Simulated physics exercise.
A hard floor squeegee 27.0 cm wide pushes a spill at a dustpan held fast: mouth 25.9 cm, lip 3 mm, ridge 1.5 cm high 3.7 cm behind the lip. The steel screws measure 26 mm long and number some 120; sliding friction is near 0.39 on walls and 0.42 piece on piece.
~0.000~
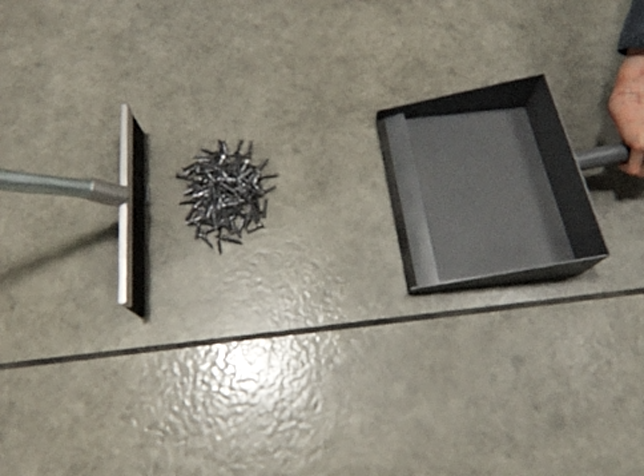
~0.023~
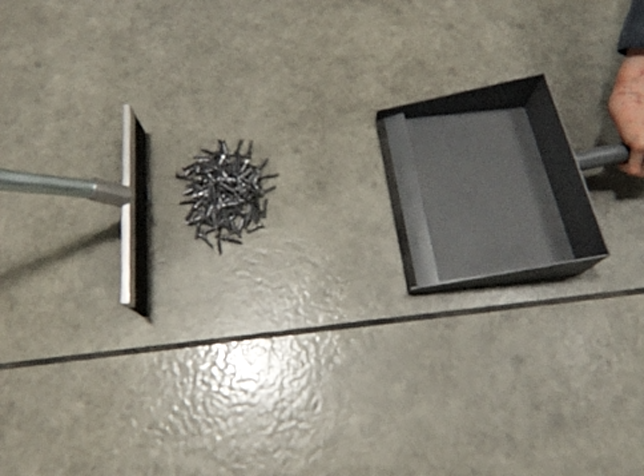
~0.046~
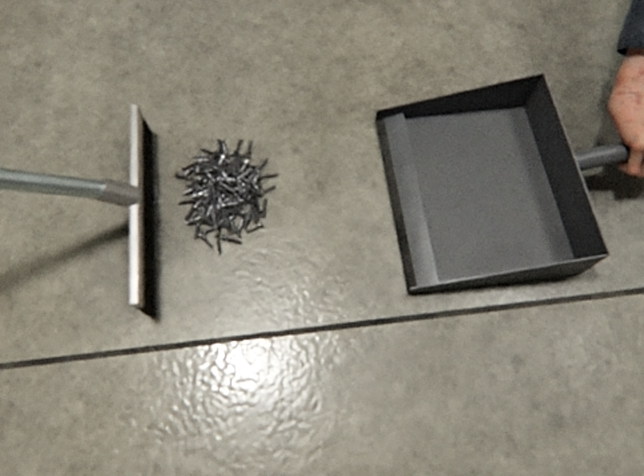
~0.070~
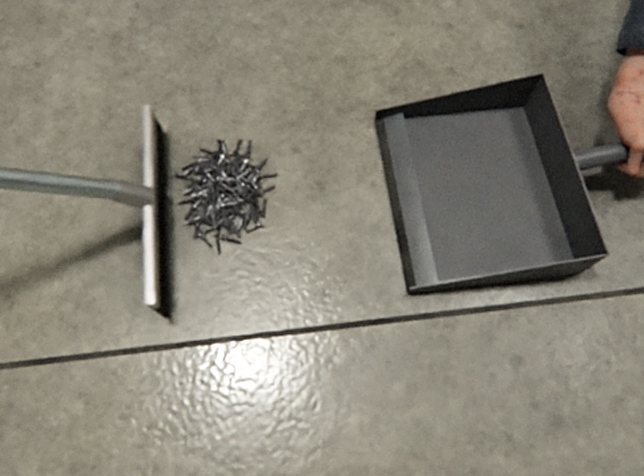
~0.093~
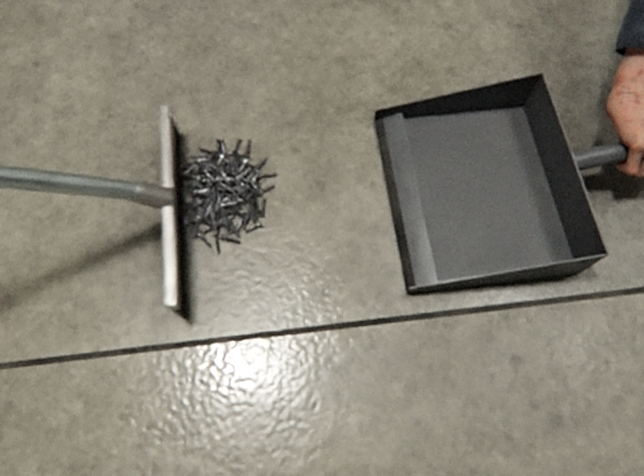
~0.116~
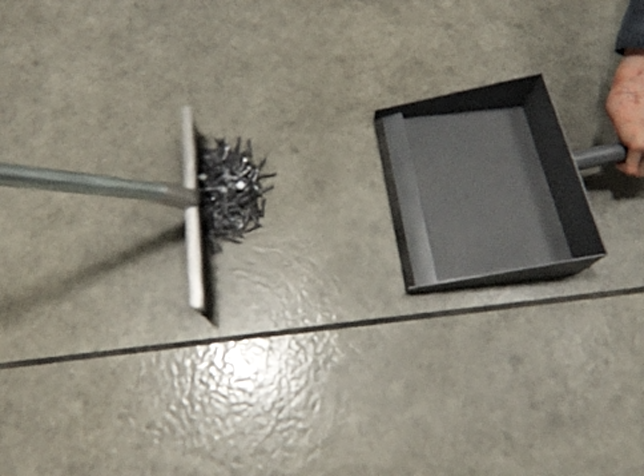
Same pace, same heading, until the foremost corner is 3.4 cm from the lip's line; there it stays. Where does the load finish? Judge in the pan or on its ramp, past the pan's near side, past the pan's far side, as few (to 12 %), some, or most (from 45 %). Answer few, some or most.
Pan most, near side few, far side few.
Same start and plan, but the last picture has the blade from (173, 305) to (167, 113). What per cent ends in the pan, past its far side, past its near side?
Pan 30, far 5, near 0.
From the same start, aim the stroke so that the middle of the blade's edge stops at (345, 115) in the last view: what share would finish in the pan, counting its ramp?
Some 40 per cent.
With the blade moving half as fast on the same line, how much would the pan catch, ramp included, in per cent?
In that case some 20 per cent.
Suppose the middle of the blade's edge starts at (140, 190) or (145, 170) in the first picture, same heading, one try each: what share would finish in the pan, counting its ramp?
About 60 and 55 per cent.
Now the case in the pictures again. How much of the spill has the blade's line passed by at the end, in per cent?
Some 0 per cent.
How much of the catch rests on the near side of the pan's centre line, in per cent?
Roughly 50 per cent.
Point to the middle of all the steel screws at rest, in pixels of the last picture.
At about (396, 188).
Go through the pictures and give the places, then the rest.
Blade from (126, 303) to (128, 112), moved 0.0 cm, 0 of the pieces shifted so far; middle of the pieces at (223, 191); pan at (486, 191), in the first frame.
Blade from (129, 303) to (130, 112), moved 0.3 cm, 0 of the pieces shifted so far; middle of the pieces at (223, 191), in the second frame.
Blade from (138, 303) to (137, 112), moved 1.4 cm, 1 of the pieces shifted so far; middle of the pieces at (223, 191), in the third frame.
Blade from (153, 304) to (150, 113), moved 3.2 cm, 1 of the pieces shifted so far; middle of the pieces at (222, 191), in the fourth frame.
Blade from (173, 305) to (168, 113), moved 5.6 cm, 5 of the pieces shifted so far; middle of the pieces at (222, 191), in the fifth frame.
Blade from (199, 307) to (189, 114), moved 8.5 cm, 86 of the pieces shifted so far; middle of the pieces at (227, 188); pan at (483, 190). The blade's pace is about 1.29 m/s, heading 10 degrees towards the viewer's side, in the sixth frame.
Then, at 0.21 s, middle of the blade 13 cm from the lip; 0 % over the lip, far side 5 %, near side 0 %.
Then, at 0.28 s, middle of the blade 5 cm from the lip; 0 % over the lip, far side 5 %, near side 0 %.
After 0.48 s, middle of the blade 4 cm from the lip; 55 % over the lip, far side 5 %, near side 0 %.
In the end, at 1.5 s, pan 55 %, near side 0 %, far side 5 %, in front of the lip or behind the blade 40 %.
